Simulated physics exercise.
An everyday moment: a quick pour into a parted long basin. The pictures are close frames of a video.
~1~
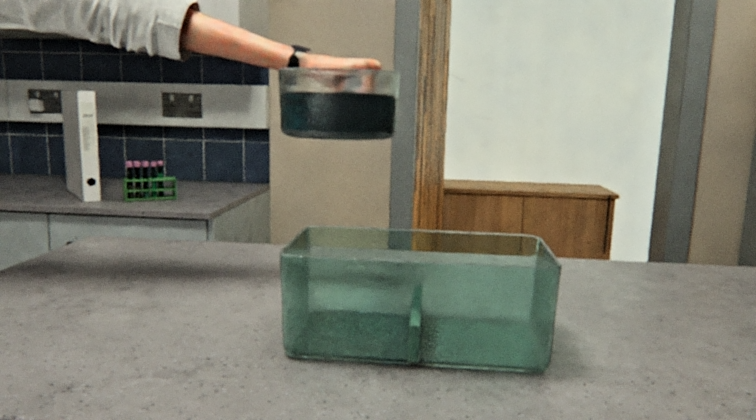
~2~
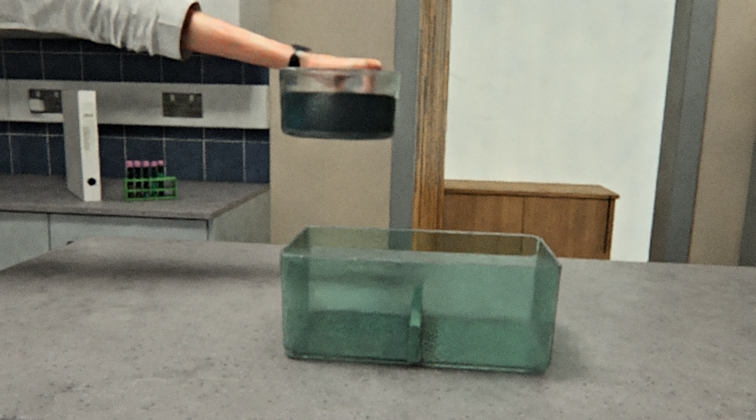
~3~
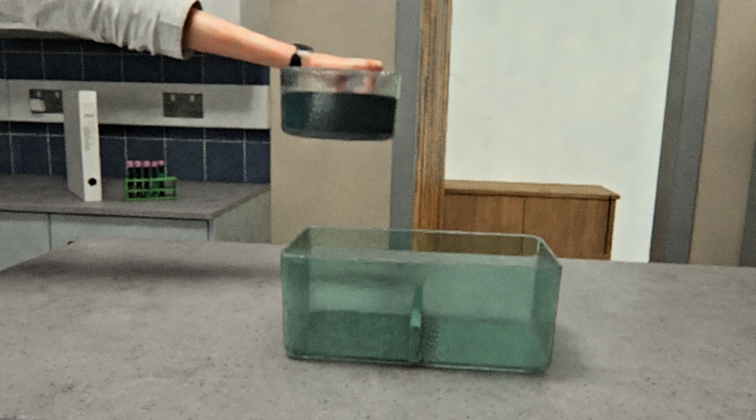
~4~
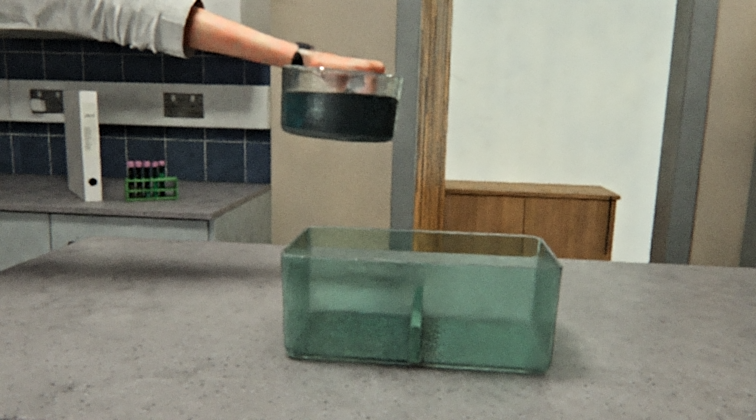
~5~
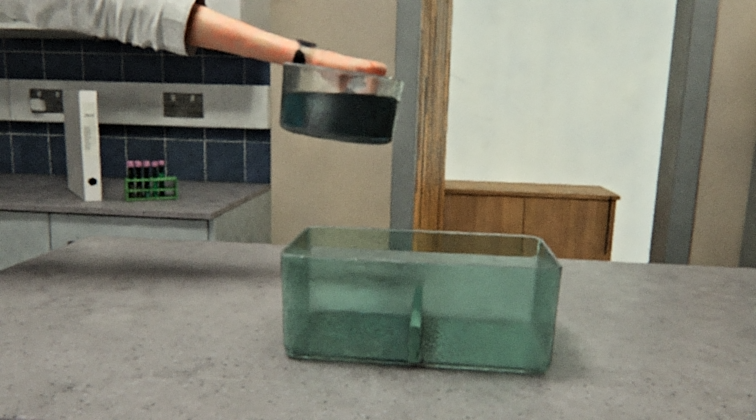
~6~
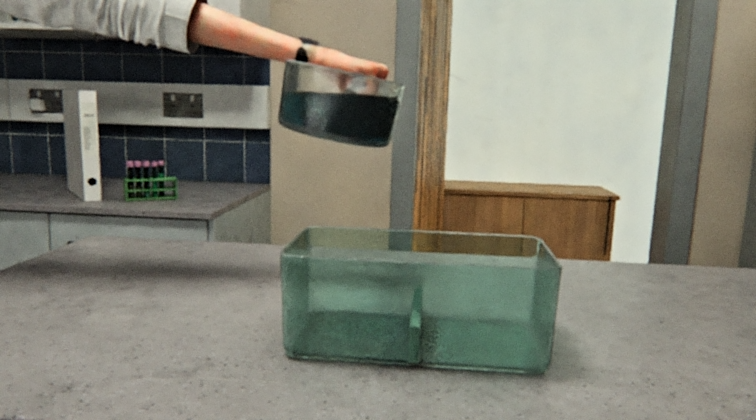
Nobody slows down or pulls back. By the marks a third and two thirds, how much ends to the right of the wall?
The share right of the wall is more than two thirds.
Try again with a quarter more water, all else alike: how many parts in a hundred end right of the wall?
Near 80 %.
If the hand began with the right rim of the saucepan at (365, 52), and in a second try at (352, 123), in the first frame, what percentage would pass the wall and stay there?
In turn 55 and 10 in a hundred.
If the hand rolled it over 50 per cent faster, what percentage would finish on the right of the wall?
Roughly 70 in a hundred.
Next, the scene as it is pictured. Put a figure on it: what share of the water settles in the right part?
About 75 per cent.
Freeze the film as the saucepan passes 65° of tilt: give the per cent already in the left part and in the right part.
Near 0 on the left, 5 on the right.
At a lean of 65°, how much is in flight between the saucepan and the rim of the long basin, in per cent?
Near 30 %.
A moment on, the saucepan is tipped part way and 62 per cent is still to pour, 1 is left of the wall and 7 right of it.
Next, the saucepan is tipped right over and 8 per cent is still to pour, 8 is left of the wall and 73 right of it.
Then the saucepan is tipped right over and 0 per cent is still to pour, 22 is left of the wall and 77 right of it.
Later the saucepan is tipped right over and 0 per cent is still to pour, 22 is left of the wall and 77 right of it.
Finally, 22 per cent lies left of the wall, 77 right of it and 1 outside.
